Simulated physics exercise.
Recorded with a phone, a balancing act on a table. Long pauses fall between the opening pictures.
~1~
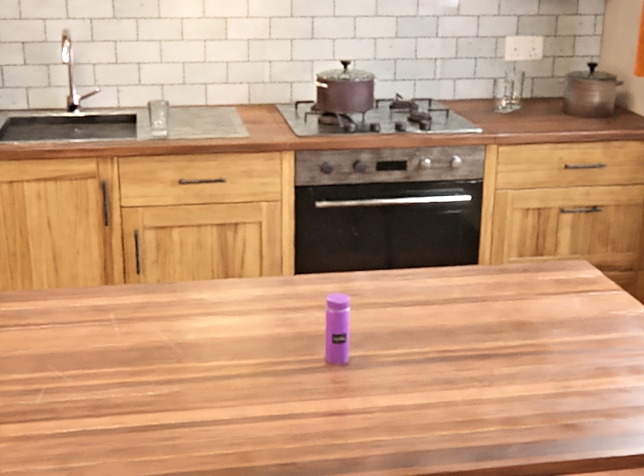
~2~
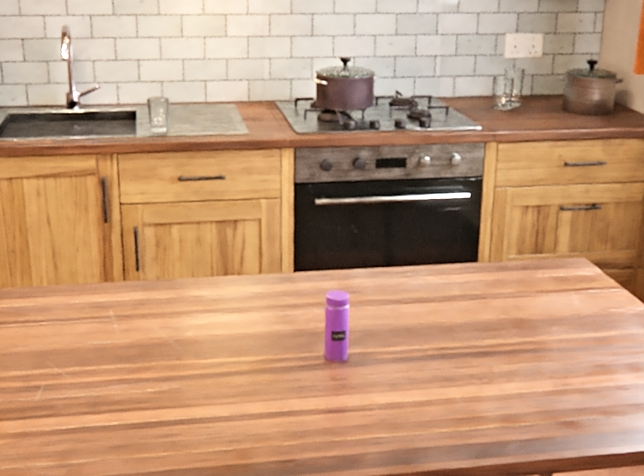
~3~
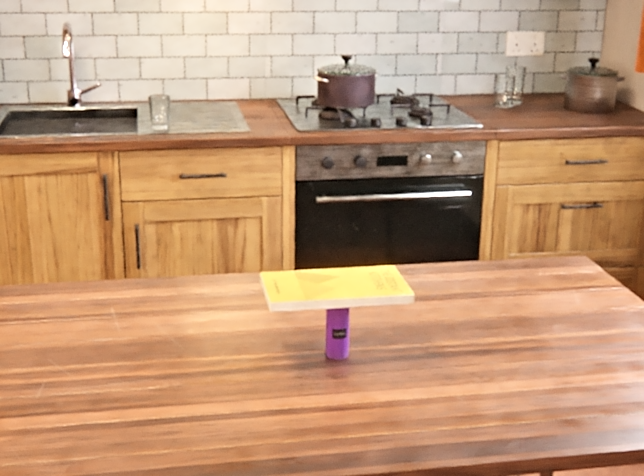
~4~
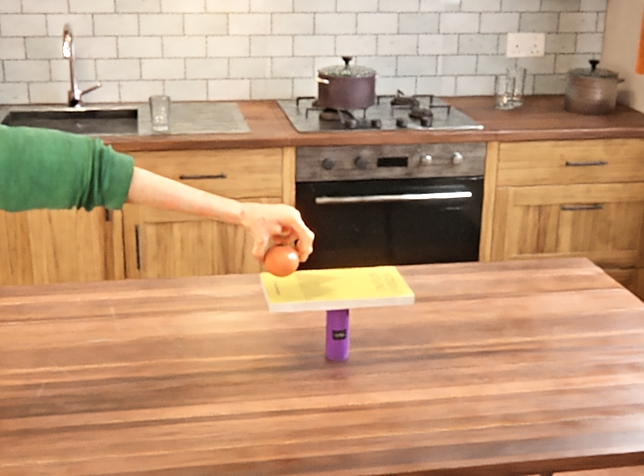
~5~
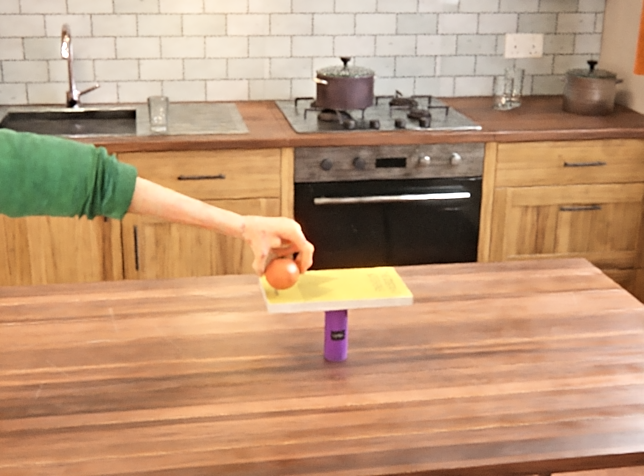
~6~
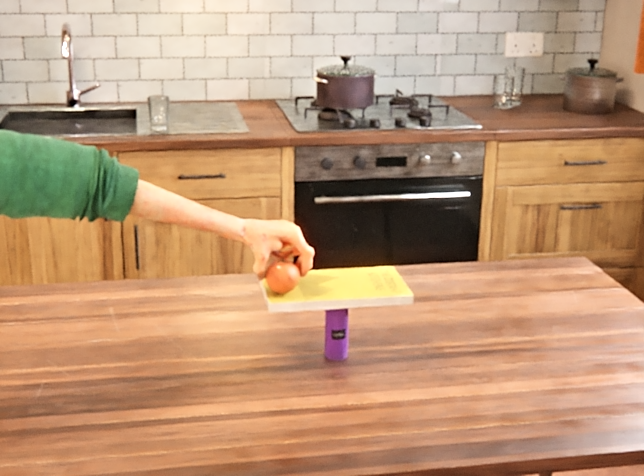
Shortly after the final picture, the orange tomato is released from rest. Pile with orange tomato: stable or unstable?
Watch - it doesn't survive it, sadly.
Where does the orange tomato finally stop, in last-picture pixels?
Close to pixel (266, 354).
Then, 0.50 s on from there, orange tomato now fallen; yellow book turned 69° from how it was put.
Then, 1.10 s on from there, yellow book now fallen; purple shaker turned 72° from how it was put.
Then, 1.40 s on from there, purple shaker now fallen.
In the end, fallen, orange tomato, yellow book and purple shaker. At the end, from the last picture's camera, orange tomato near (266, 354). The stack comes apart.
